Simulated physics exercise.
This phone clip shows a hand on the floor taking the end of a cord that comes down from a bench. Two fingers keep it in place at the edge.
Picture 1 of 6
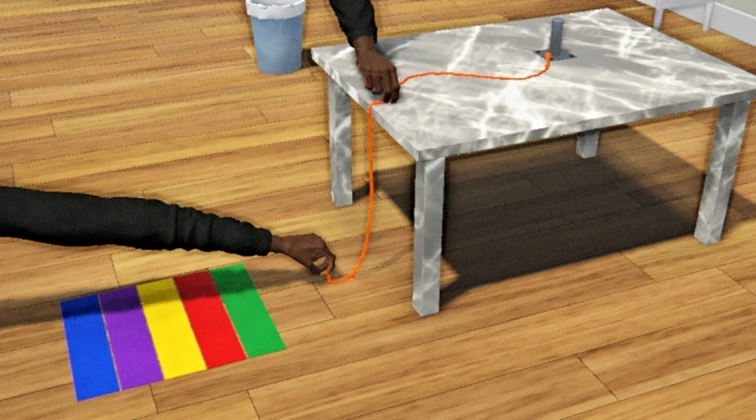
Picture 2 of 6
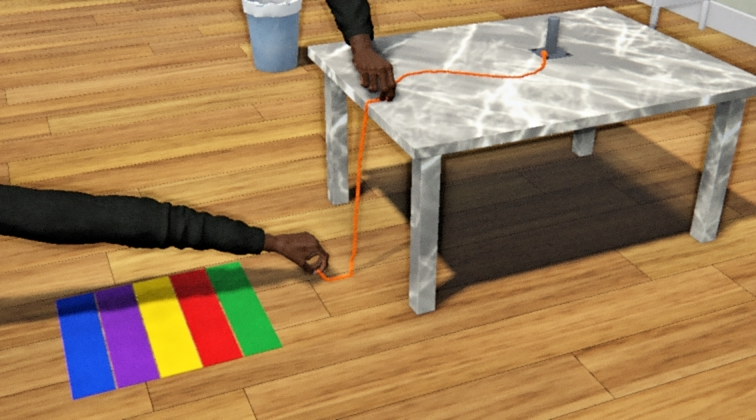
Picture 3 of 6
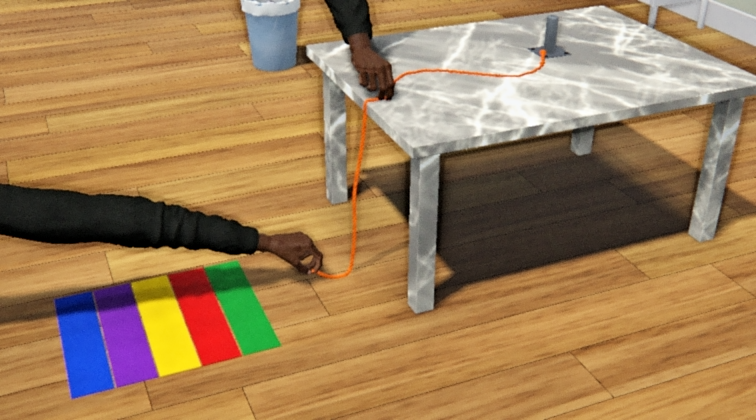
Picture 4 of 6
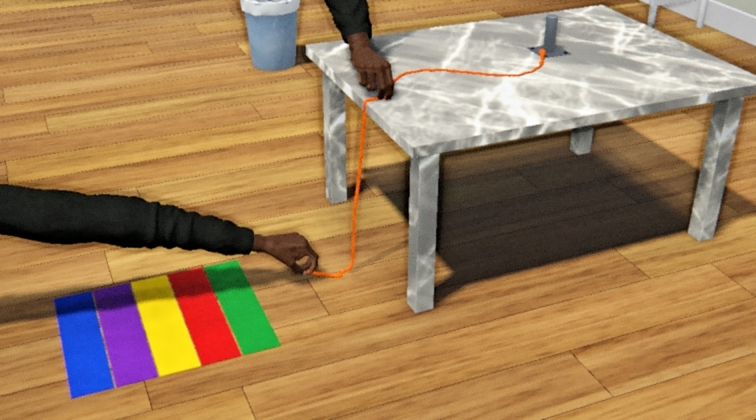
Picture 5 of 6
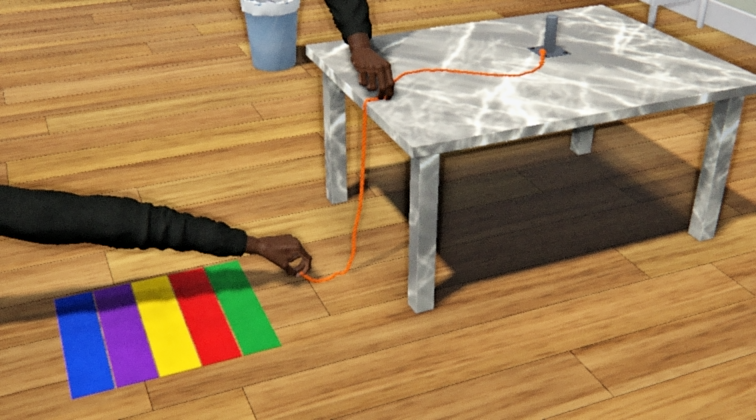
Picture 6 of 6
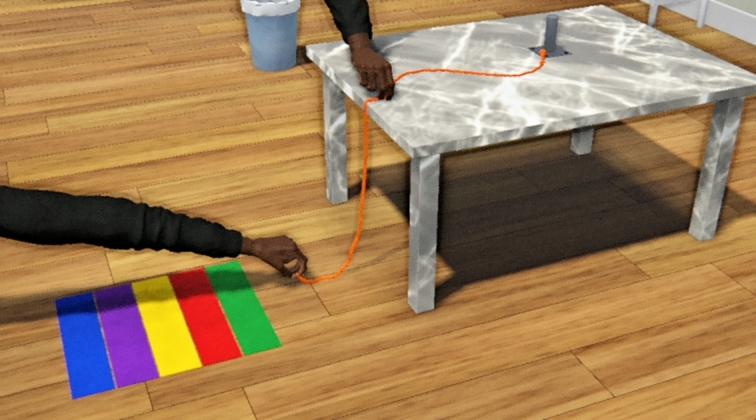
An orange cord runs across a grey-and-white marbled table on a wooden floor, seen from above at an angle, with a dark-sleeved hand pressing it at the near left edge. Below left lie blue, purple, yellow, red and green stripes, with a pale bin behind. The view shifts very slightly at first, then a second hand draws the cord's lower end slowly a short way left towards the green stripe.
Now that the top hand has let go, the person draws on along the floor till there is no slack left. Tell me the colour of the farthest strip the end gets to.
The farthest it gets is purple.
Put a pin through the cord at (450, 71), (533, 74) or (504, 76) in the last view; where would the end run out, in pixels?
Approximately at (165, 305), at (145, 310) and at (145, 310), in that order.
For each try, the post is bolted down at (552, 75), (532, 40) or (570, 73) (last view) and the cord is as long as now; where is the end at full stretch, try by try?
First close to (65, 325), next close to (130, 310), last close to (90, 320).
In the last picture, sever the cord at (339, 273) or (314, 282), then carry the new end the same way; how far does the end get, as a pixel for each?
First try: Near (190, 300). Second try: Near (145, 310).
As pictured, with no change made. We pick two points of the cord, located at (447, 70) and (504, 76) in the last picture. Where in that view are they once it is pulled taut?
Around (419, 81), then around (466, 70).
Soon after, end near (188, 299); over red.
Then, end near (141, 310); over purple.
At full stretch, end near (113, 316); over purple. The end stops over the purple strip.
